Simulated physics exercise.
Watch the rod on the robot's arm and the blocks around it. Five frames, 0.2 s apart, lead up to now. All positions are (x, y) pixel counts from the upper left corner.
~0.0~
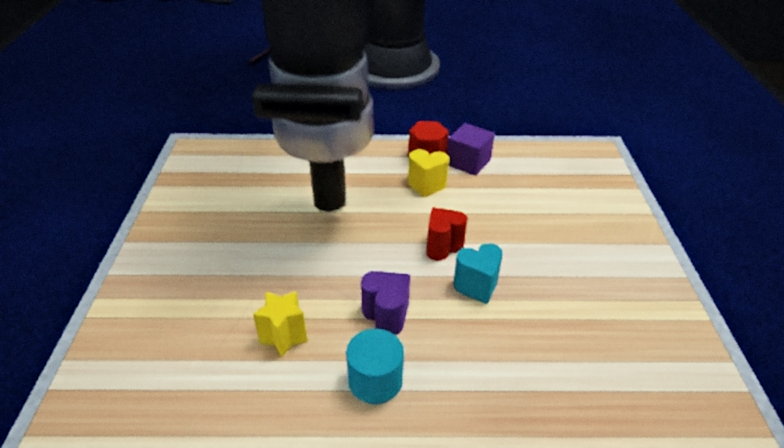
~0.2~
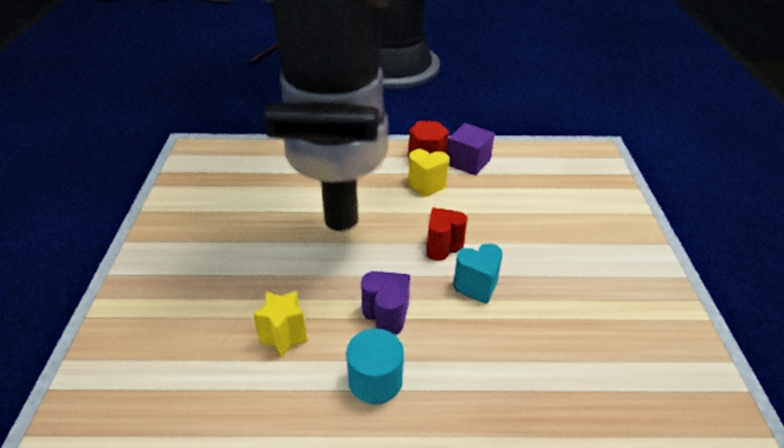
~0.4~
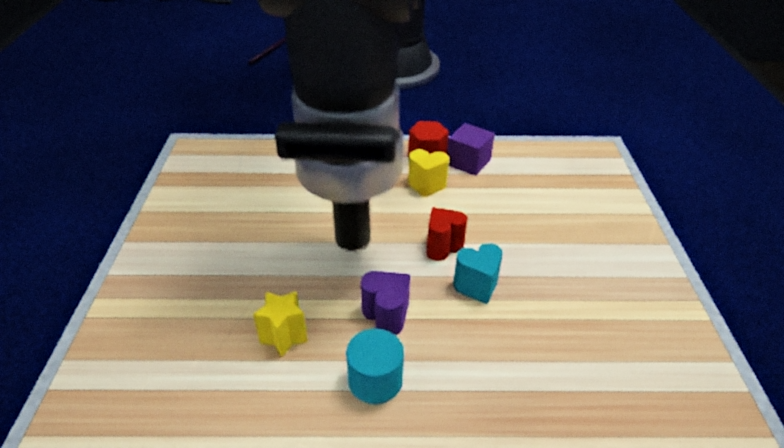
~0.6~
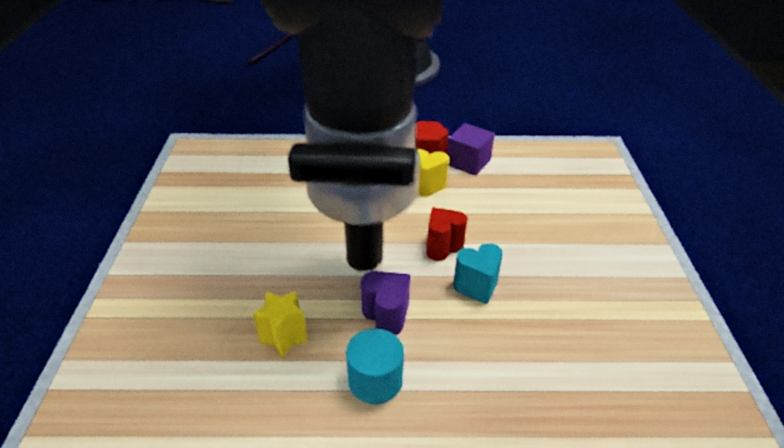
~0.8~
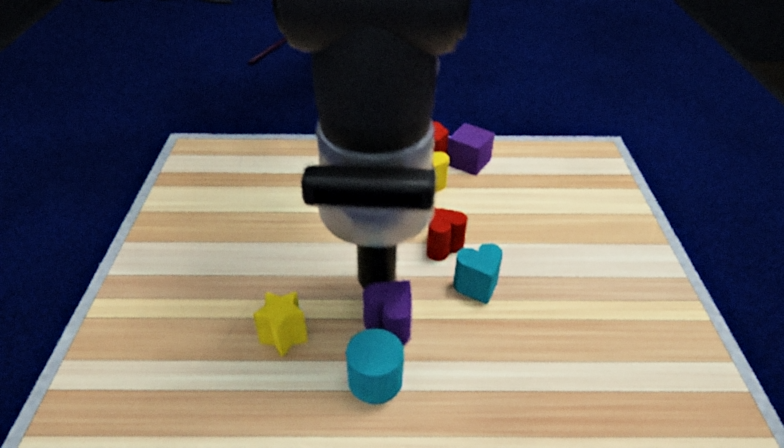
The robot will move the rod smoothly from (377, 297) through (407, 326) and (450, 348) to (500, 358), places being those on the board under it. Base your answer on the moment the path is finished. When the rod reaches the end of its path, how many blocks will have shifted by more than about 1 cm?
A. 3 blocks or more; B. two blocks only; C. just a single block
C.
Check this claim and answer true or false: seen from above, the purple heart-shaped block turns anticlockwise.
False - the claim does not hold.
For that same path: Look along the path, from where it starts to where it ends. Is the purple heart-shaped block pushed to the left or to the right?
It moves off to the right.
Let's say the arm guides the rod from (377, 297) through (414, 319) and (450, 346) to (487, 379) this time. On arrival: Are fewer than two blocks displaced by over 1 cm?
Yes
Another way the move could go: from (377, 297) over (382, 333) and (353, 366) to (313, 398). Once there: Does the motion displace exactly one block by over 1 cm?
The answer is no.
What follows on the original path. One third of the way, rod at (409, 309); purple heart-shaped block at (417, 332), turned 15° clockwise.
Two thirds of the way, rod at (453, 330); turquoise disc at (376, 355); purple heart-shaped block at (428, 348), turned 30° clockwise.
At the end, rod at (504, 340); turquoise disc at (376, 355); purple heart-shaped block at (428, 348), turned 30° clockwise; turquoise heart-shaped block not moved.
